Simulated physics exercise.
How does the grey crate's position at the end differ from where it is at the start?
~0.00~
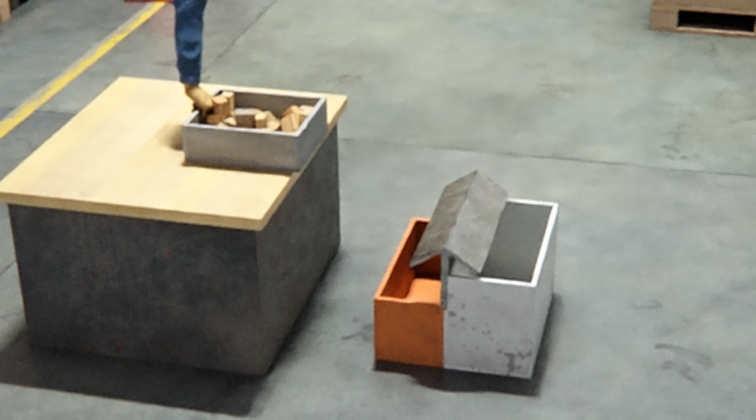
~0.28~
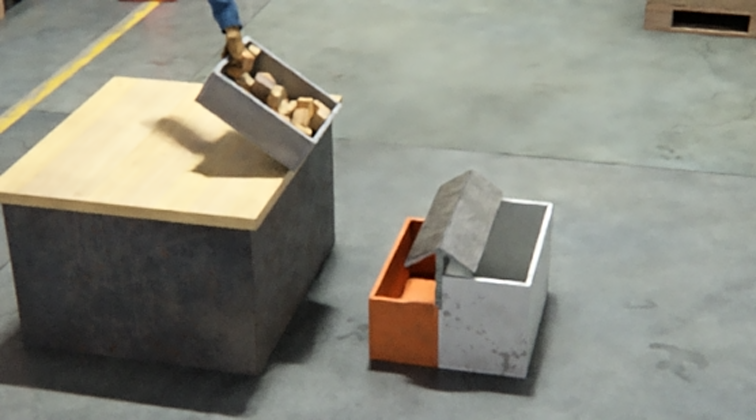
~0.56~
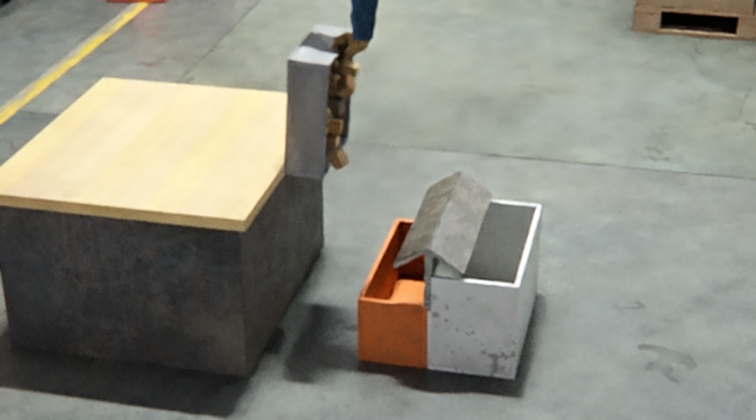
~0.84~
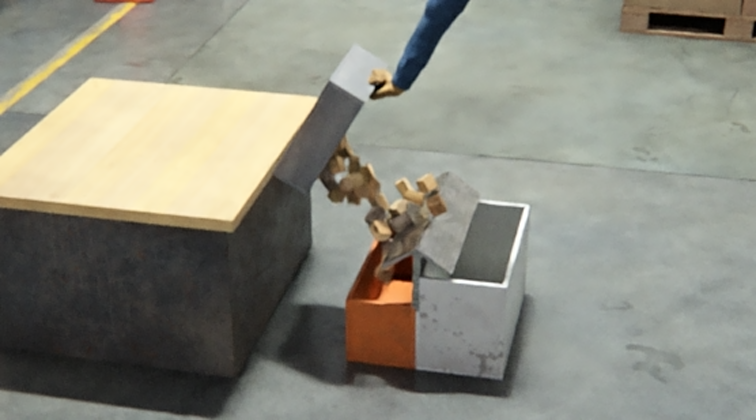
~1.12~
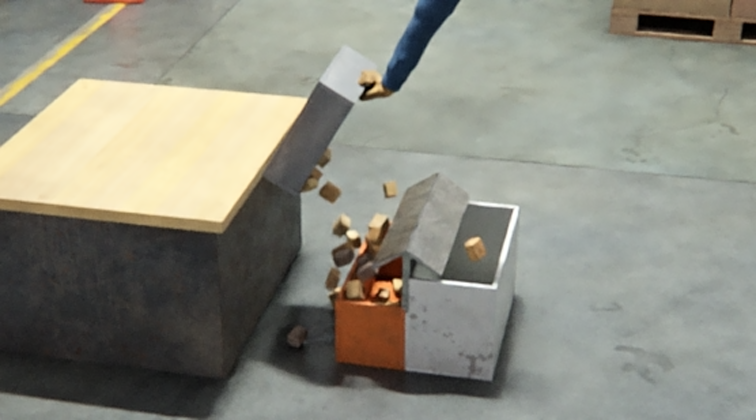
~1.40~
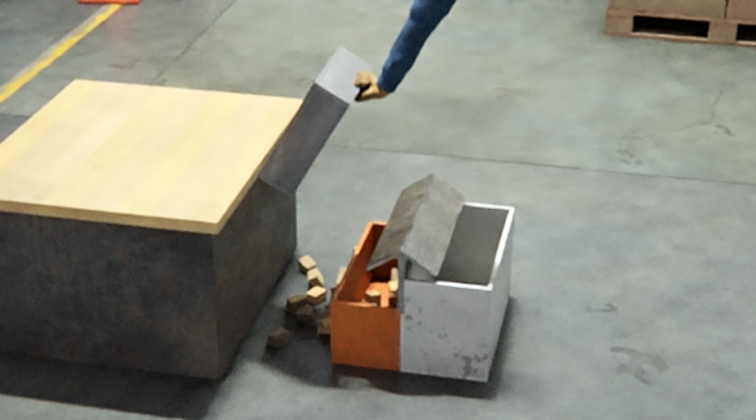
At the start the grey crate sits level on top of the bench near its right edge, and at the end it is a little farther right, held steeply tipped over that edge.
